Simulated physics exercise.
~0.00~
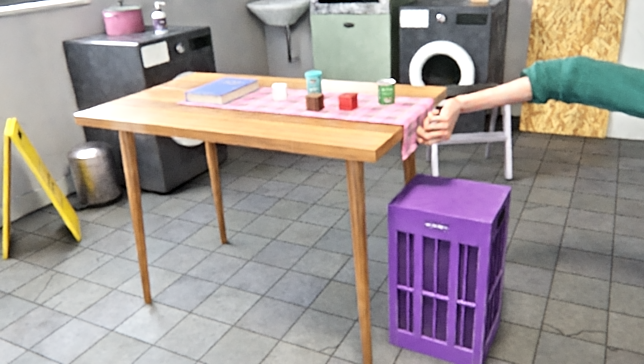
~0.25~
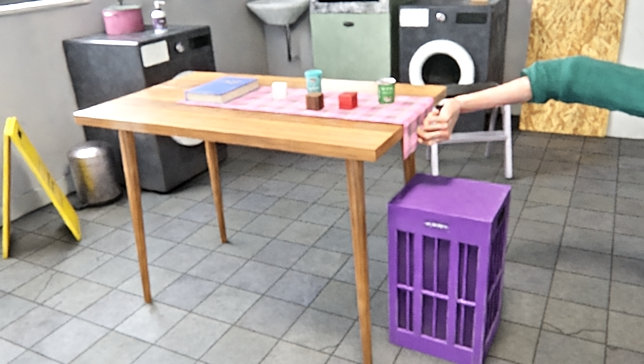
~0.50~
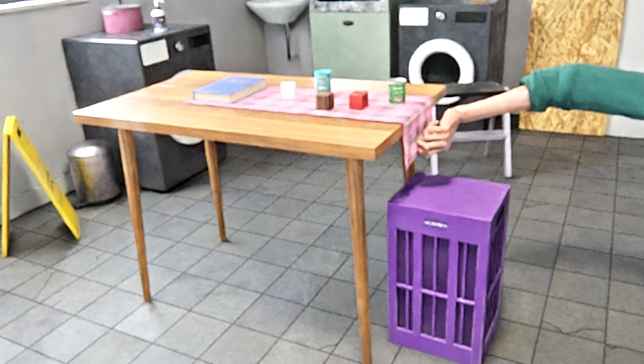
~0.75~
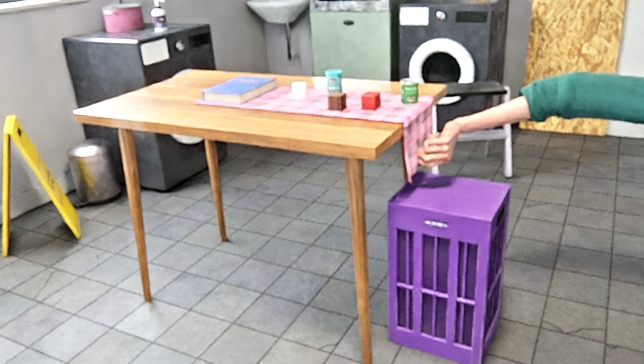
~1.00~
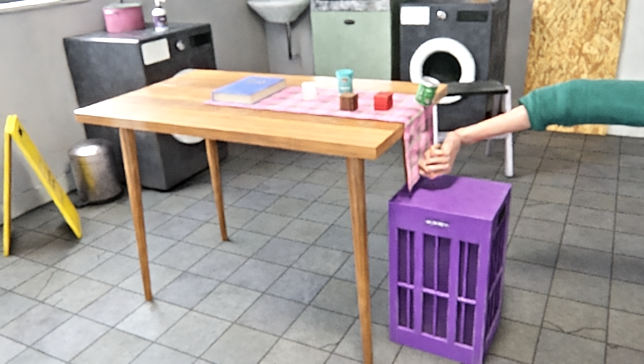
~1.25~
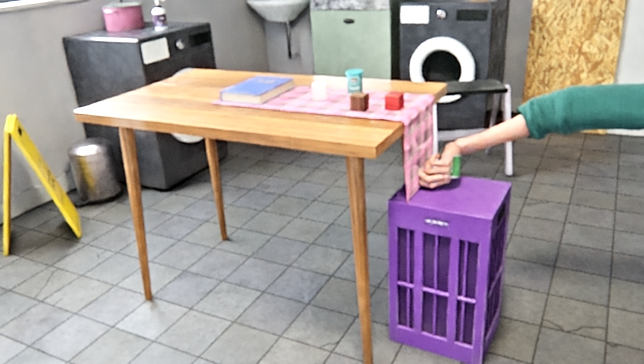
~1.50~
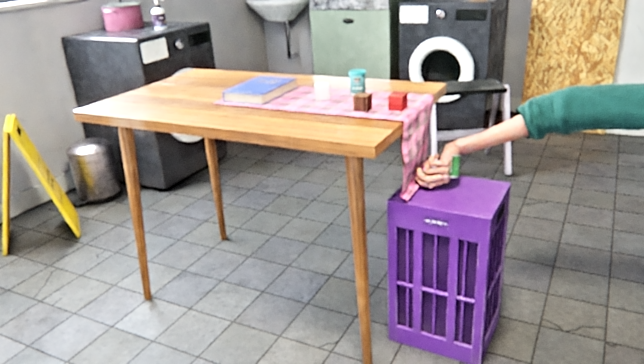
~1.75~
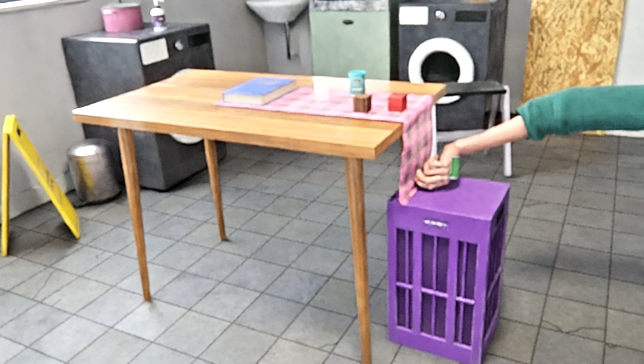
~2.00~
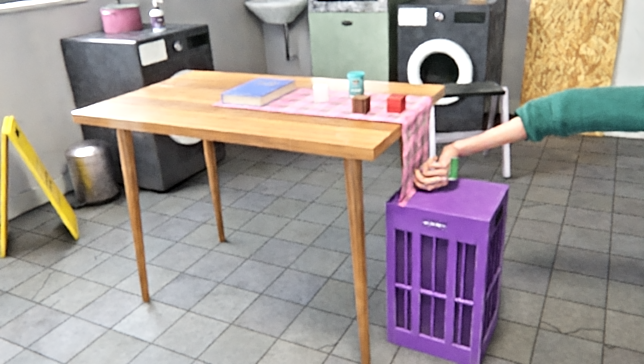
Hand drawing a pink runner down toward a purple crate, the small things sliding right and one green can tipping off the table's end.
